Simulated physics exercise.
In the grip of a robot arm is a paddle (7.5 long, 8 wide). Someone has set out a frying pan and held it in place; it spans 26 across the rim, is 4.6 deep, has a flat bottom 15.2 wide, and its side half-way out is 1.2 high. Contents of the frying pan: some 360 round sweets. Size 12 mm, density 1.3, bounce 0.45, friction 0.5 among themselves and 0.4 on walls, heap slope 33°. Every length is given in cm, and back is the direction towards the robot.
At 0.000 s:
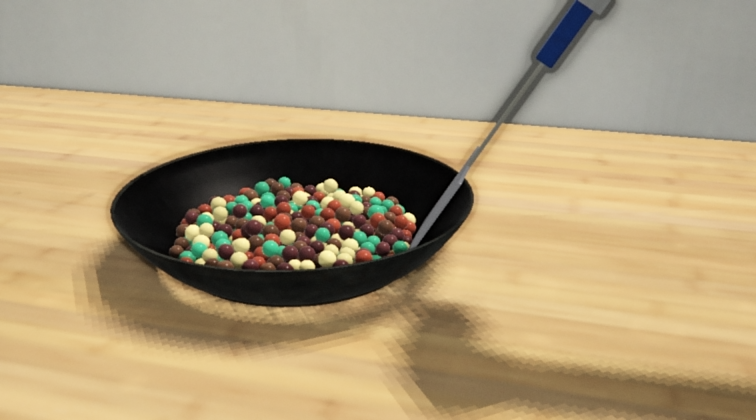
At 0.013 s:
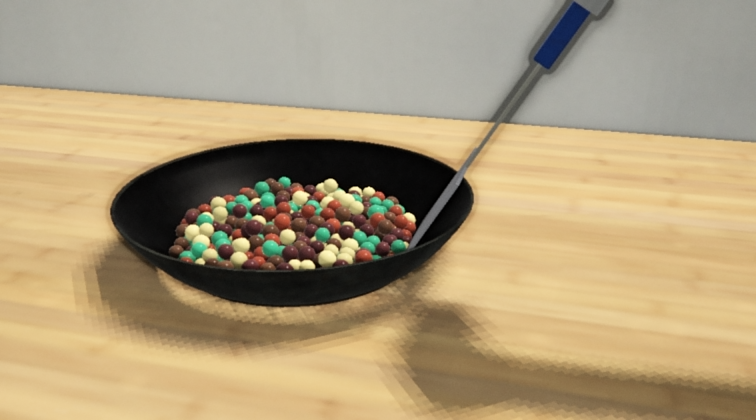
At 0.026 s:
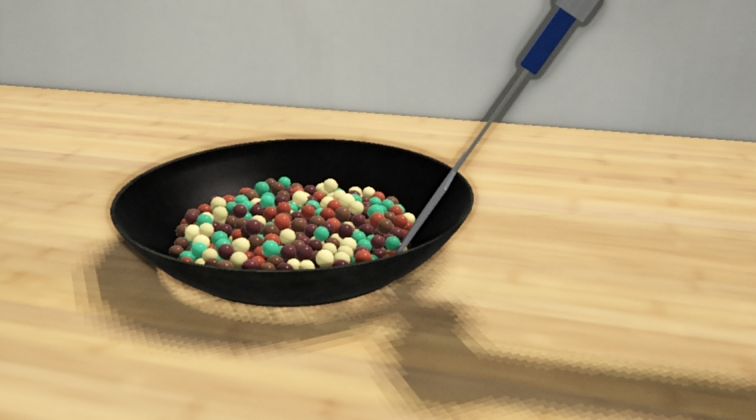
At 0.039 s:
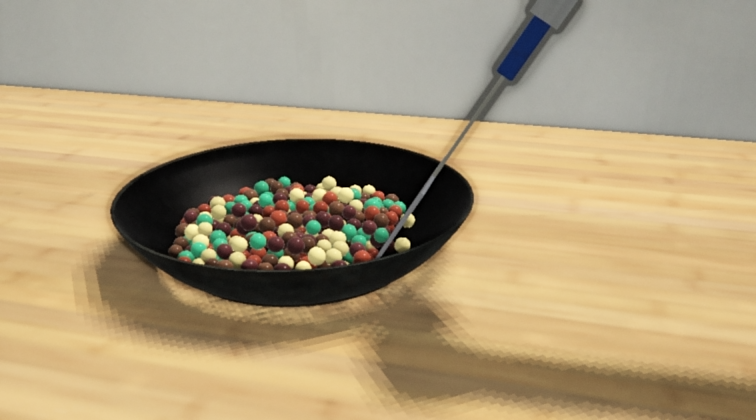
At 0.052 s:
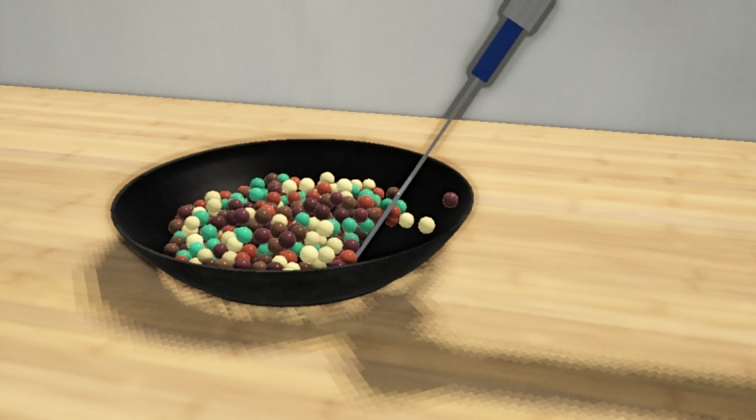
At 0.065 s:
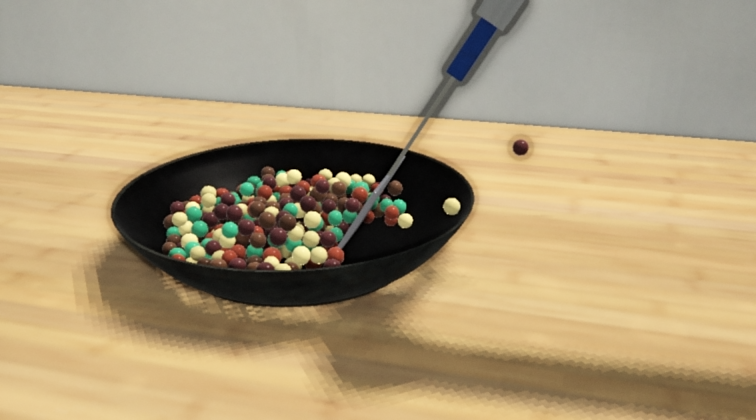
A thin grey paddle with a blue section on its handle rests at the right of a black pan of small coloured balls, then sweeps left through them. The balls bunch up toward the left, a few roll onto the bared right side, and one dark ball flies out past the right rim.
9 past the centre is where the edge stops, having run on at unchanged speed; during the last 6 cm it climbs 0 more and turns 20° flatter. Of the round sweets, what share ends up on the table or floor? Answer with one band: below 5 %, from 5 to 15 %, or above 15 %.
Above 15 %.
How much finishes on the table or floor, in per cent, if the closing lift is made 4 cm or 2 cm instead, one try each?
Try one gives about 30 in a hundred, try two about 35 in a hundred.
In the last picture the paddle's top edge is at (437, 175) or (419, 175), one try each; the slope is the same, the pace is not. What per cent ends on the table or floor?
About 10 and 15 per cent.
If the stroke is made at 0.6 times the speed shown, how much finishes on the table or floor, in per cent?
15 %.
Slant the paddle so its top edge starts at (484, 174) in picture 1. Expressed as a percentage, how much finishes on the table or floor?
I'd estimate around 25 per cent.
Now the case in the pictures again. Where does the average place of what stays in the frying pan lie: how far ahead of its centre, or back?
The kept load is shifted forward by about 4.5 cm.
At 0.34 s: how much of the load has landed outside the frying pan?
My estimate is roughly 20 %.
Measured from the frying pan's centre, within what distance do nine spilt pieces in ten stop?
That distance is around 35 cm.
After 0.10 s, sloping 59°, highest piece 19 above the table; 354 in the frying pan, 2 on the blade or in flight.
After 0.13 s, sloping 54°, highest piece 28 above the table; 354 in the frying pan, 2 on the blade or in flight.
After 0.34 s, sloping 39°, highest piece 63 above the table; 265 in the frying pan, 71 on the table or floor, 20 on the blade or in flight.
After 1.39 s, sloping 39°, highest piece 5 above the table; 263 in the frying pan, 93 on the table or floor.
In the end, 263 in the frying pan, 93 on the table or floor. That is 26 % on the table or floor.
